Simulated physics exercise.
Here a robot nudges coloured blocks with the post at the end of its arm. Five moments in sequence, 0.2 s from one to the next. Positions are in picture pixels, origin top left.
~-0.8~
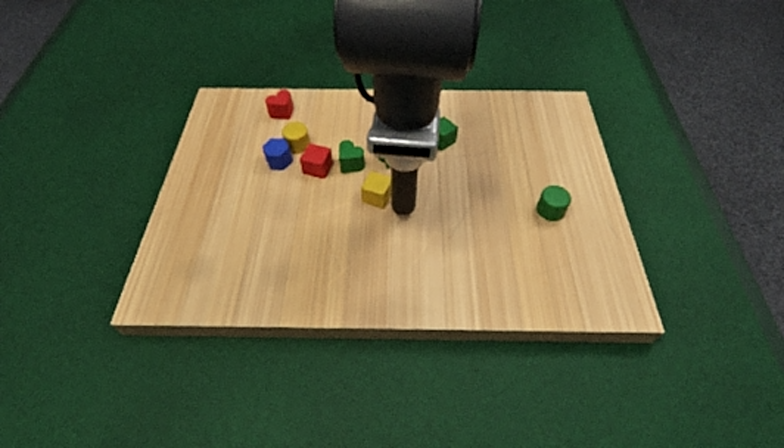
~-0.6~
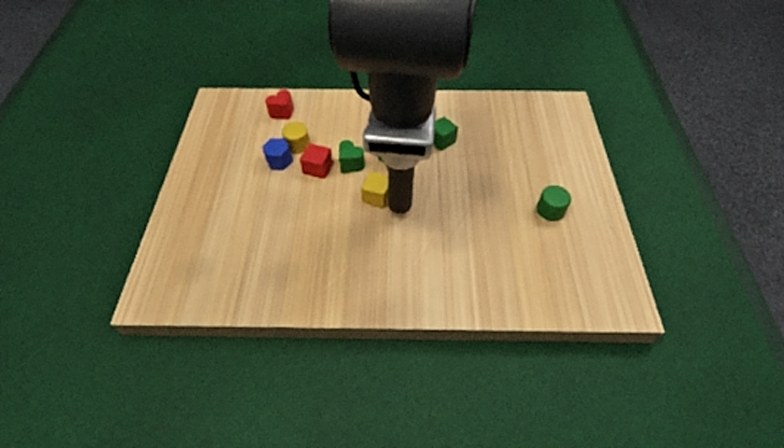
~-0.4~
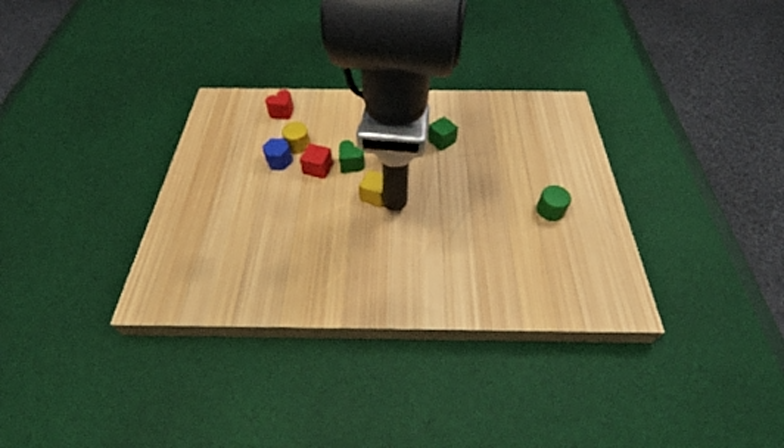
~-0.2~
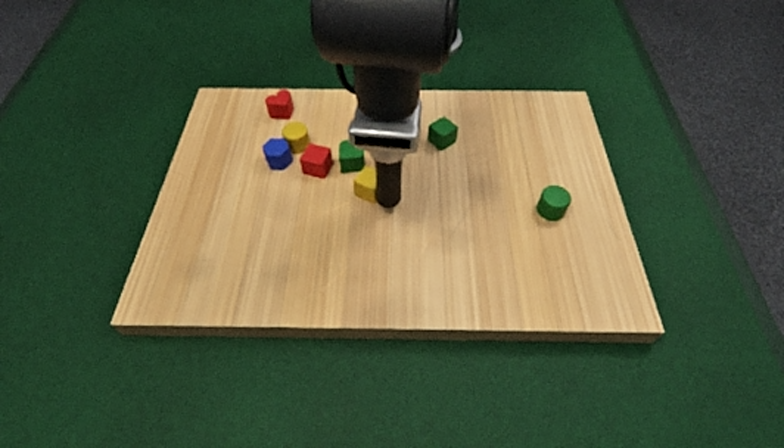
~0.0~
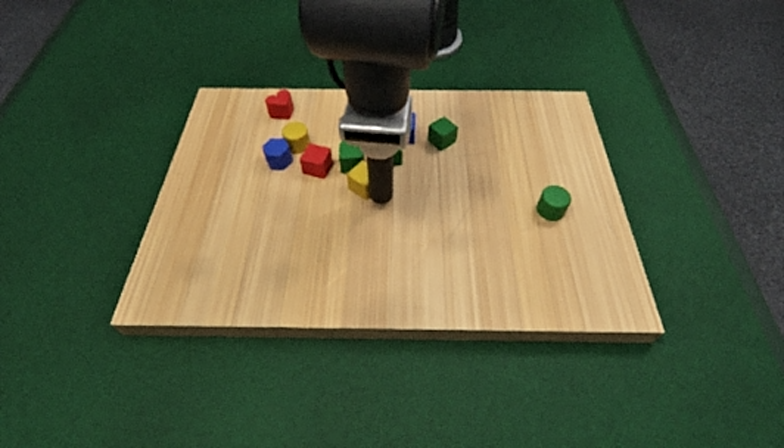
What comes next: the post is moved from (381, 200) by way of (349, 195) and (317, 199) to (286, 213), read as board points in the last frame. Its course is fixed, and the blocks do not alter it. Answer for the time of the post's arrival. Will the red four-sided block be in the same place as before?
My answer is yes.
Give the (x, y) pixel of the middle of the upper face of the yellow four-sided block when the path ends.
I expect it at (345, 161).
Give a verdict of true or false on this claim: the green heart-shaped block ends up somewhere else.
That statement is accurate.
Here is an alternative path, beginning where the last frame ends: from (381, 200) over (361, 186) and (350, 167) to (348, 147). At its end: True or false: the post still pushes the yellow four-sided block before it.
The statement is true.
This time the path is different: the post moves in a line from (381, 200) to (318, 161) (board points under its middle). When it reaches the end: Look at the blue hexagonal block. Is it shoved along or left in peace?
By the time the path is finished, it has moved at least a centimetre.
The first path, step by step. One third of the way, post (348, 189); green heart-shaped block (348, 145); yellow four-sided block (345, 161), turned 50° clockwise.
Two thirds of the way, post (315, 193); green heart-shaped block (348, 145); yellow four-sided block (345, 161), turned 50° clockwise.
At the end, post (285, 207); red four-sided block in place; green heart-shaped block (348, 145); yellow four-sided block (345, 161), turned 50° clockwise.
